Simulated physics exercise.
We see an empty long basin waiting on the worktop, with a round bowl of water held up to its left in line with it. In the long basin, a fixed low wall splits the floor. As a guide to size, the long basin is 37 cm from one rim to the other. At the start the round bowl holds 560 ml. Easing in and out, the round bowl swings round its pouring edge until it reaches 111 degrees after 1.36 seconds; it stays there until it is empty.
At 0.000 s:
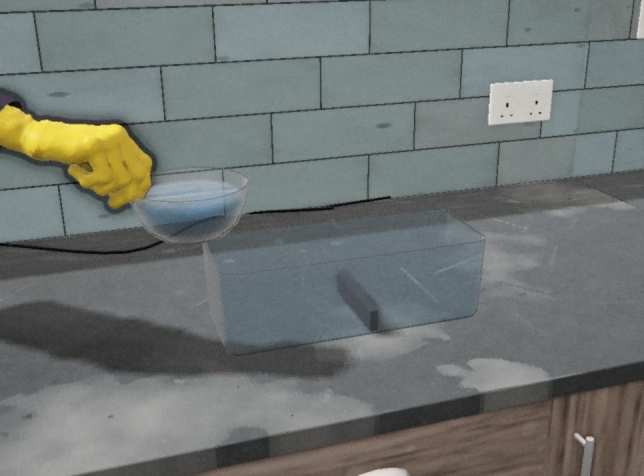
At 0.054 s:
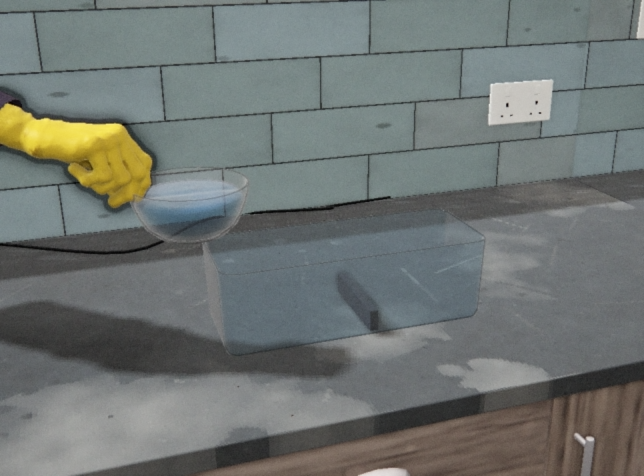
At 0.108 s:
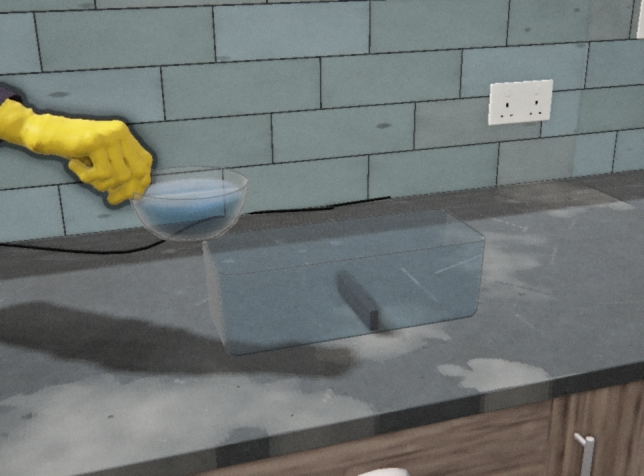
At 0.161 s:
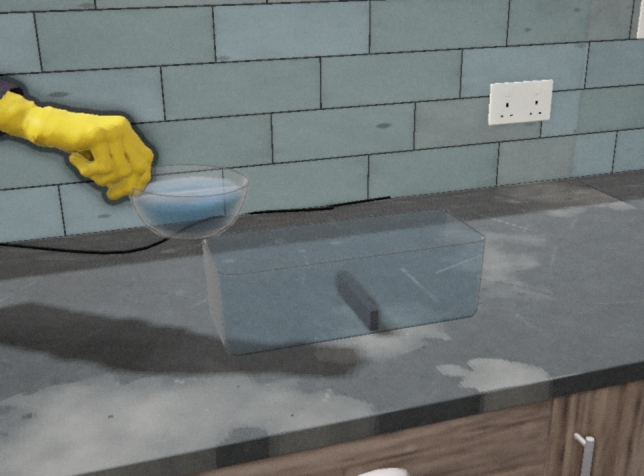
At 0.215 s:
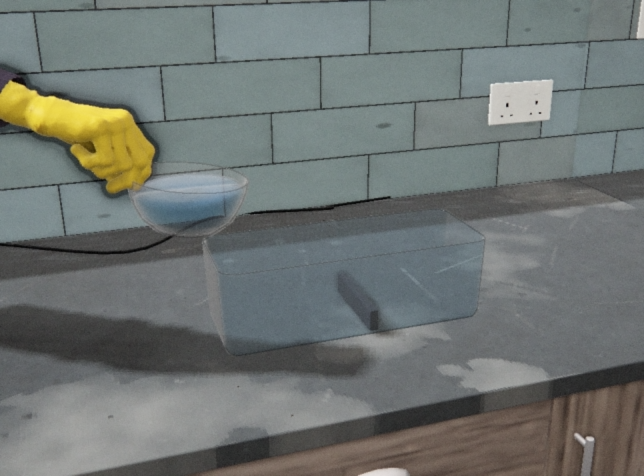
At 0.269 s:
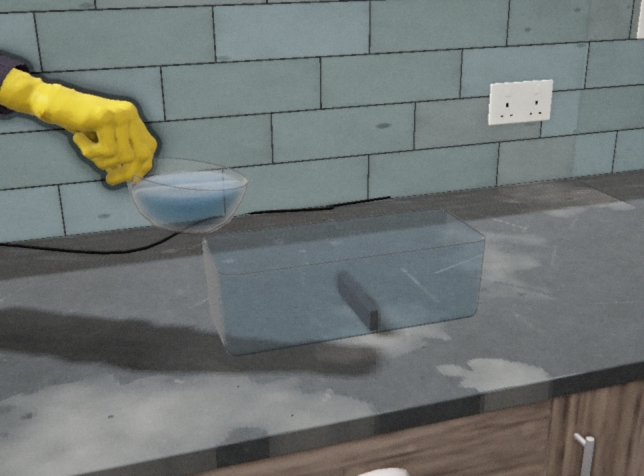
A grey stone worktop with pale patches, backed by blue-green tiles and a white double socket above wooden cupboards, is seen from slightly above by a still camera. A yellow-gloved hand at the left holds a clear round bowl of blue water beside a long, transparent bluish basin with a dark upright piece inside. The hand slowly tilts the bowl slightly rightwards, its left side rising a little.
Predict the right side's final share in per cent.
The right side finishes with roughly 12 per cent.
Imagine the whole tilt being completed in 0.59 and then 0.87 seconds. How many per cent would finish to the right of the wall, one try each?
The first try gives 20 percent and the second 15 percent.
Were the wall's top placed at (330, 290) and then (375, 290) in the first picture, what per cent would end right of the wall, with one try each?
It comes to 30 per cent, and then 20 per cent.
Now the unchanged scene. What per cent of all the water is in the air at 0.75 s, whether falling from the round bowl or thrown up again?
Estimate: About 36 % of all of it.
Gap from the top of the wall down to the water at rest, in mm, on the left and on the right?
Near 12 mm for the left and near 28 mm for the right.
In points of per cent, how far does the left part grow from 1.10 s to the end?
It comes to some 4 per cent.
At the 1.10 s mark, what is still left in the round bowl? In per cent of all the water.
I'd estimate some 1 per cent.
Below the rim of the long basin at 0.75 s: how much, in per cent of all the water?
18 %, more or less.
By 0.75 s the tilt is 64° and 46 per cent is still to pour, 18 is left of the wall and 0 right of it.
By 1.10 s the tilt is 101° and 1 per cent is still to pour, 83 is left of the wall and 8 right of it.
By 1.46 s the tilt is 111° and 0 per cent is still to pour, 87 is left of the wall and 12 right of it.
By 1.86 s the tilt is 111° and 0 per cent is still to pour, 87 is left of the wall and 13 right of it.
At rest 87 per cent lies left of the wall, 12 right of it and 0 outside.
